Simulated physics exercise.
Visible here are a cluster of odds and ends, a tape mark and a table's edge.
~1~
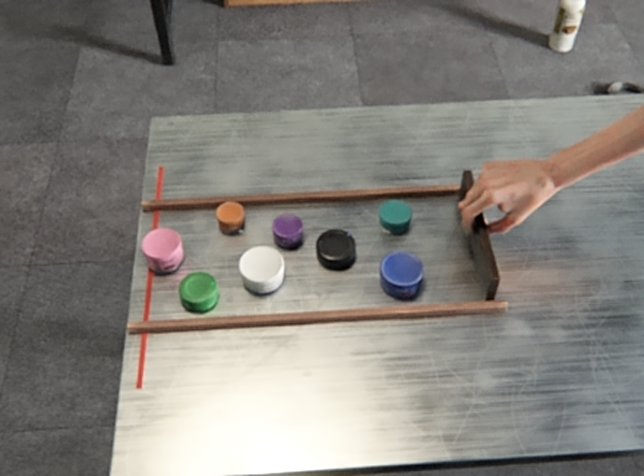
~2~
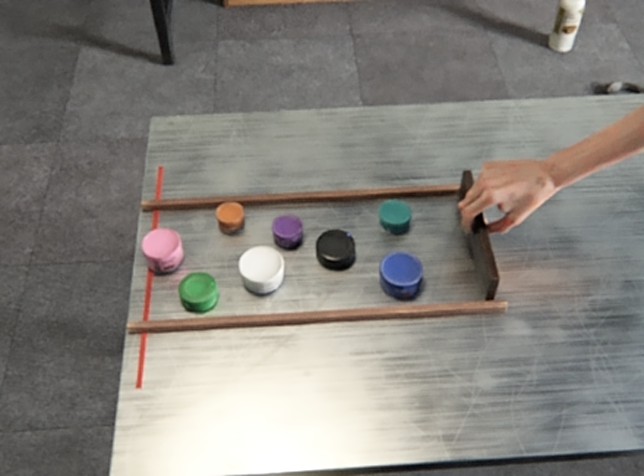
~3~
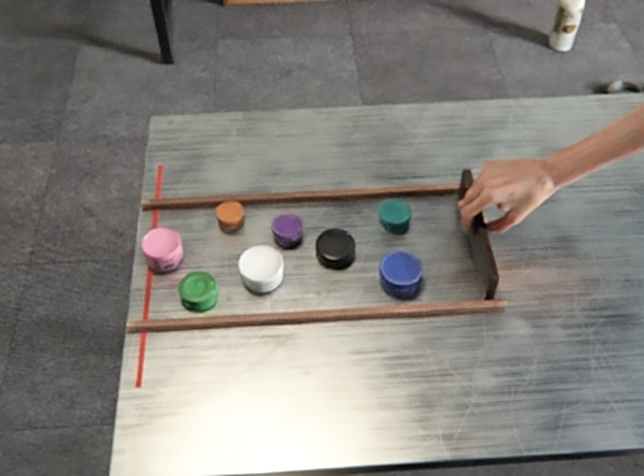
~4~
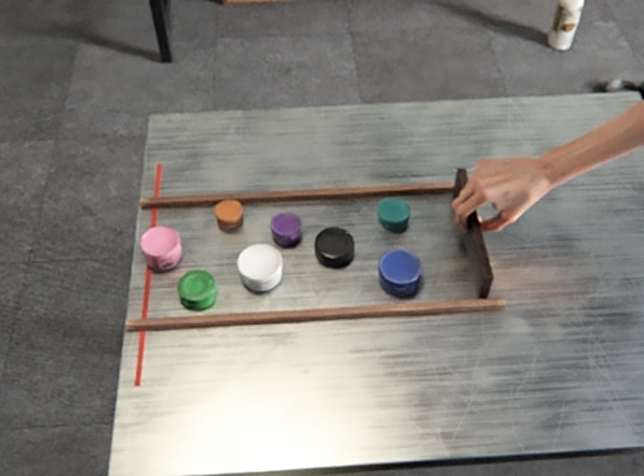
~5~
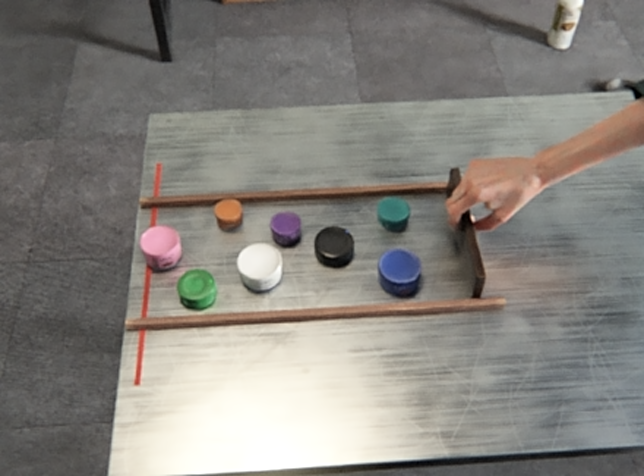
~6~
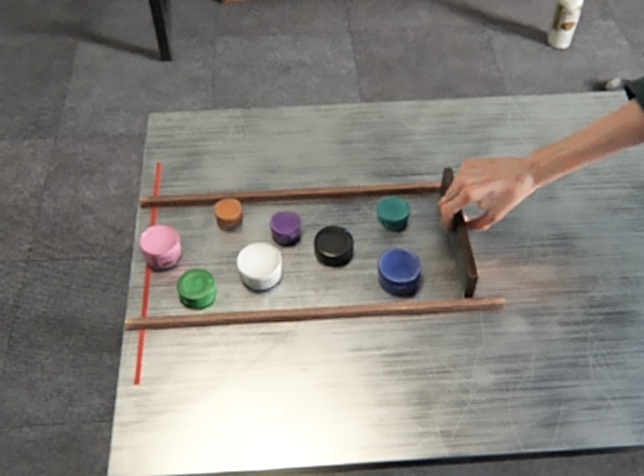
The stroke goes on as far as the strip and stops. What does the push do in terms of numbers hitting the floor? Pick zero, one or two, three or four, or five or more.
It sends five or more to the floor.
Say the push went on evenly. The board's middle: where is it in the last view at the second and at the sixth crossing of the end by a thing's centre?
I'd say close to (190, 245), then close to (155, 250).
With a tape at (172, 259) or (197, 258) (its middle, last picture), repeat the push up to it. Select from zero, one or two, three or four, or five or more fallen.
The falls would be five or more; 1 or 2.
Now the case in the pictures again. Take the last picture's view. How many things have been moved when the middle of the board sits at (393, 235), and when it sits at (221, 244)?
Tally: First 2; then 8.
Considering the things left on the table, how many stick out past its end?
The answer comes to 1.
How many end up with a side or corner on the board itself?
In total, 1.
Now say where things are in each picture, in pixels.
The first picture shows pink pot (163, 251); green lid (199, 291); orange pot (231, 218); board (478, 234); tape (151, 265).
The second picture shows green lid (198, 292); board (478, 234).
The third picture shows orange pot (230, 218); black lid (335, 249).
The fourth picture shows pink pot (162, 249); turquoise tin (394, 215).
The fifth picture shows green lid (197, 289); purple tub (286, 229).
The sixth picture shows pink pot (161, 247); green lid (196, 288); orange pot (229, 215); board (457, 231); tape (149, 261).
Early on, none off yet; pink pot at rest near (161, 247); green lid at rest near (196, 288); orange pot at rest near (229, 215).
A while later, none off yet; pink pot moving near (157, 246); green lid travelled about its own width near (176, 299); orange pot travelled about its own width near (205, 208).
Finally, the number that fall off is five or more; lost, blue tub, black lid, purple tub, white pot, orange pot, green lid and pink pot.
